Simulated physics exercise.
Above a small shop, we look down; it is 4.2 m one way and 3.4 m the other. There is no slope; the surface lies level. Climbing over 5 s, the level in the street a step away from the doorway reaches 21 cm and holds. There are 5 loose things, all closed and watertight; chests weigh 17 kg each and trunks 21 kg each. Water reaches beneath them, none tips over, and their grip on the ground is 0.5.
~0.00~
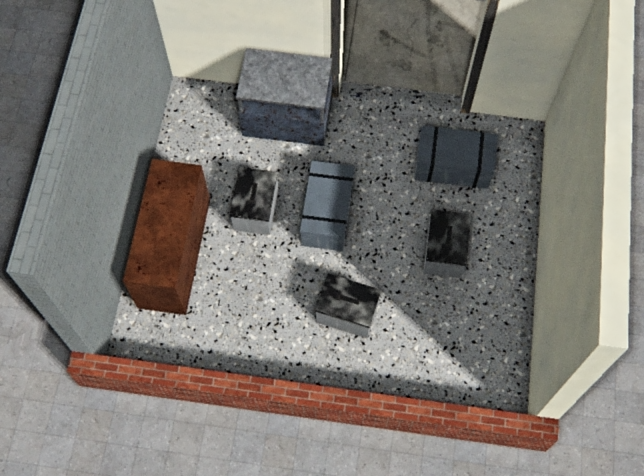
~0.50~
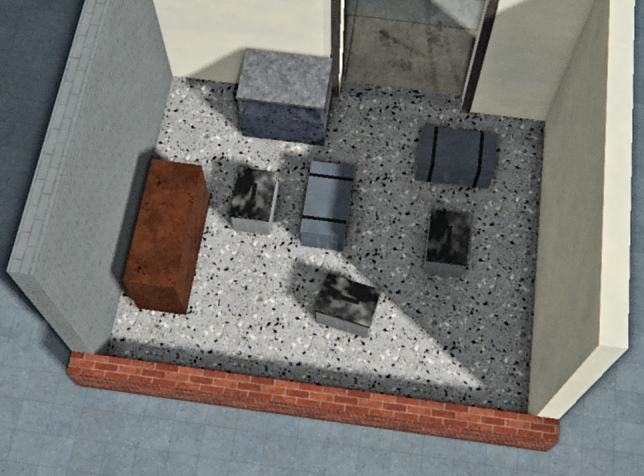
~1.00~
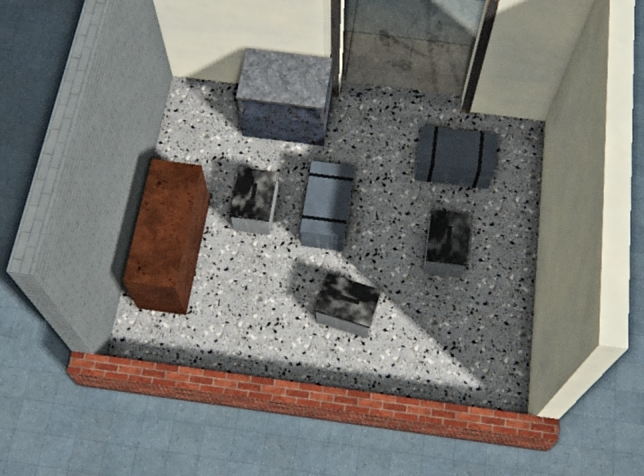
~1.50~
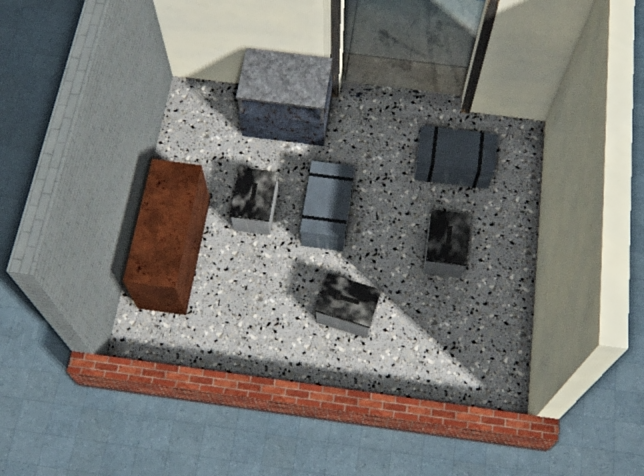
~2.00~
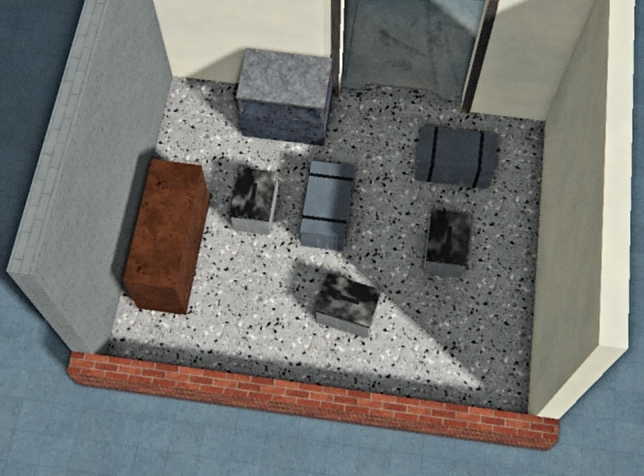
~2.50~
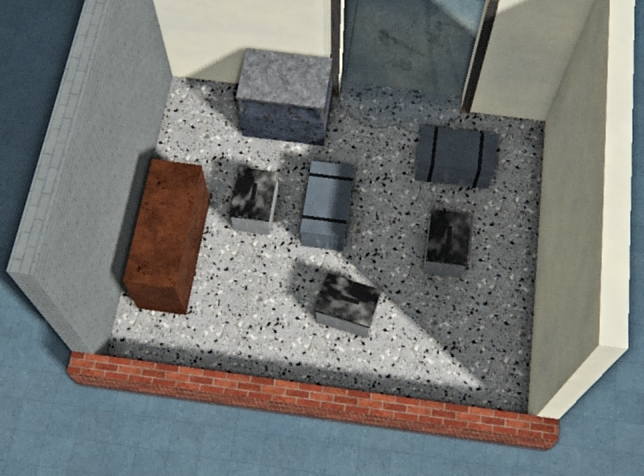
Bluish water spreads outside a small shop and reaches the doorway while the boxes stay still.
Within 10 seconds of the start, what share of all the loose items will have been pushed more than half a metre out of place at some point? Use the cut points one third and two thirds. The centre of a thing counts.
It falls at two thirds or above.
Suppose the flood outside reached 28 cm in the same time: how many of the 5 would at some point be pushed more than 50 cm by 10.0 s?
It would come to 5 of them.
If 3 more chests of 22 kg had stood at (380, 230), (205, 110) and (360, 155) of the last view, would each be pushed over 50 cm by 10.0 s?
In turn: Beyond the mark, within the mark, beyond the mark.
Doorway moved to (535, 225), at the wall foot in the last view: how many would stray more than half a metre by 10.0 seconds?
So the tally would be 4.
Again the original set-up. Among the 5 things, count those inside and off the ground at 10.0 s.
My tally comes to 4.
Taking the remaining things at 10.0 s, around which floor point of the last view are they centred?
Close to pixel (328, 313).
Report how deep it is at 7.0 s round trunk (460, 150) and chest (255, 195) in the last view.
Around 7 cm and 3 cm.
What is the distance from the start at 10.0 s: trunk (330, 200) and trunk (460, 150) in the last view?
In that order: 200 cm, 150 cm.
After 3.5 s 0 of 5 are over 50 cm from their spots; 0 afloat.
After 4.5 s 0 of 5 are over 50 cm from their spots; 0 afloat.
After 7.0 s 3 of 5 are over 50 cm from their spots; 1 afloat.
After 10.0 s 4 of 5 are over 50 cm from their spots, and 4 have been at some point; 4 afloat.
